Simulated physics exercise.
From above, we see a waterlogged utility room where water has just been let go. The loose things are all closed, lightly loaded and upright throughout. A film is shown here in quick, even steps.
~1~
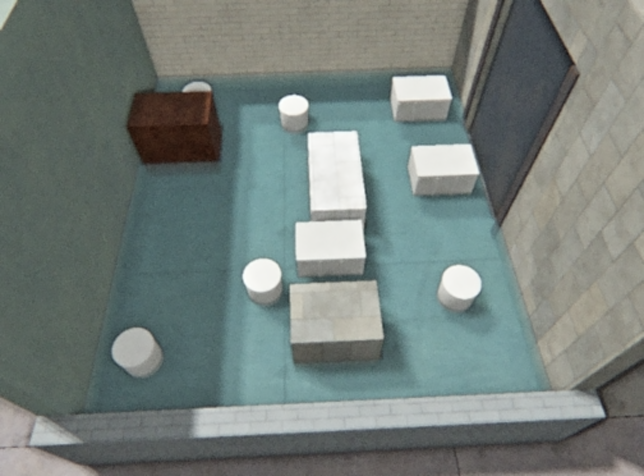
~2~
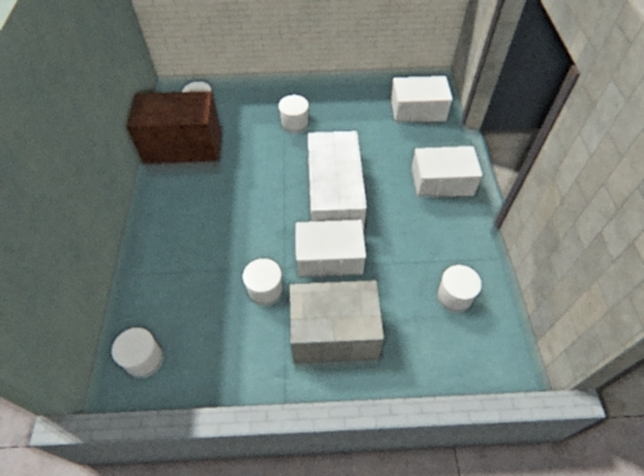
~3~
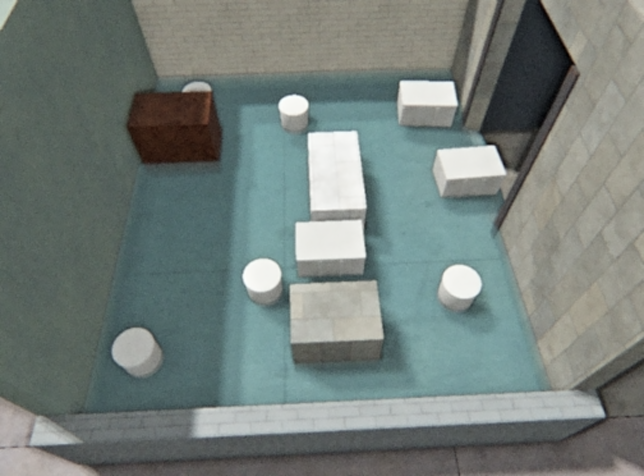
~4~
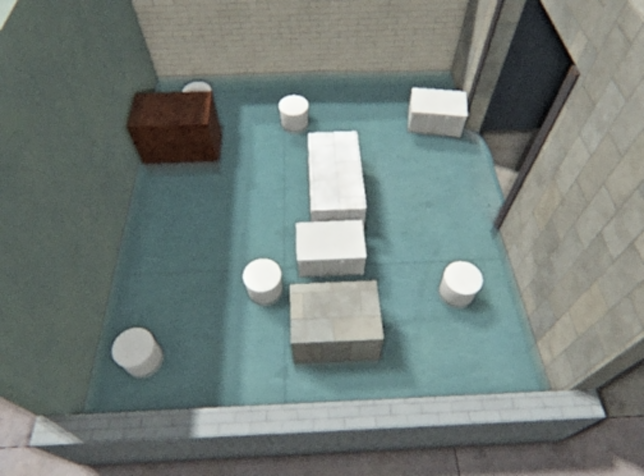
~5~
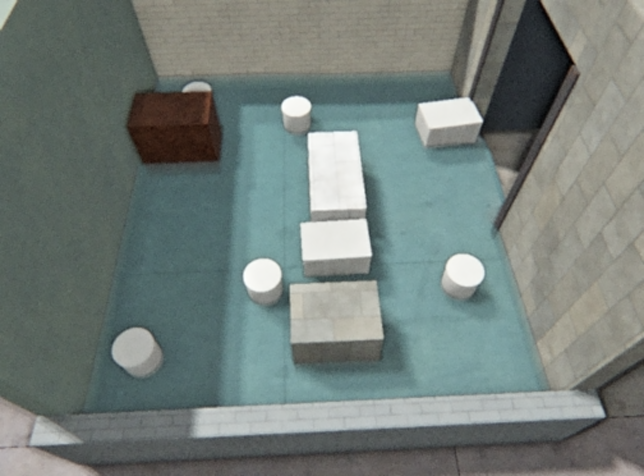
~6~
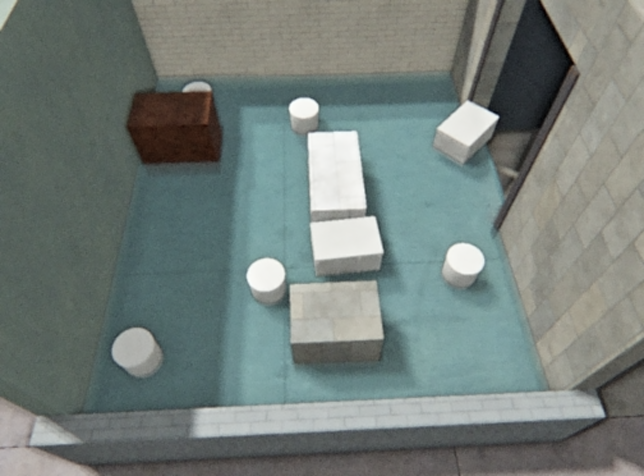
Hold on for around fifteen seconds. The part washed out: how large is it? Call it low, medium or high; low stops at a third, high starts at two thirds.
High.
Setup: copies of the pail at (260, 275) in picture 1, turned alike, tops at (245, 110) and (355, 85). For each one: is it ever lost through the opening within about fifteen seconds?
Taking them in turn: Flushed away, then flushed away.
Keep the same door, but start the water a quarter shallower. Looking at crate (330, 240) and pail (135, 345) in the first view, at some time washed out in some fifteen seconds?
First gets out, second does not get out.
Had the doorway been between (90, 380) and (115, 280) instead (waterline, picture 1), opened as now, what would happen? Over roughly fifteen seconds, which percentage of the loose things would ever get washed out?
I'd put it near 50 percent.
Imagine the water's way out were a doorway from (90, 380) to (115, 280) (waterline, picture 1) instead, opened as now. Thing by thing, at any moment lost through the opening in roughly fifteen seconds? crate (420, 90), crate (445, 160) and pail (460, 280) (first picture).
My answer, each in turn: Not lost, not lost, not lost.
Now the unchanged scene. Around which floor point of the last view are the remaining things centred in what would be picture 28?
What remains is centred near (233, 210).
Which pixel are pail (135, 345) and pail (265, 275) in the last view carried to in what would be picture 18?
Look for them close to (159, 341) and (415, 247).
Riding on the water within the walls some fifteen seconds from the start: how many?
2 in all.
A moment on, 2 of 8 are out; 6 afloat.
Next, 4 of 8 are out; 4 afloat.
Later, 6 of 8 are out; 2 afloat.
In the end, 6 of 8 are out; 2 afloat.
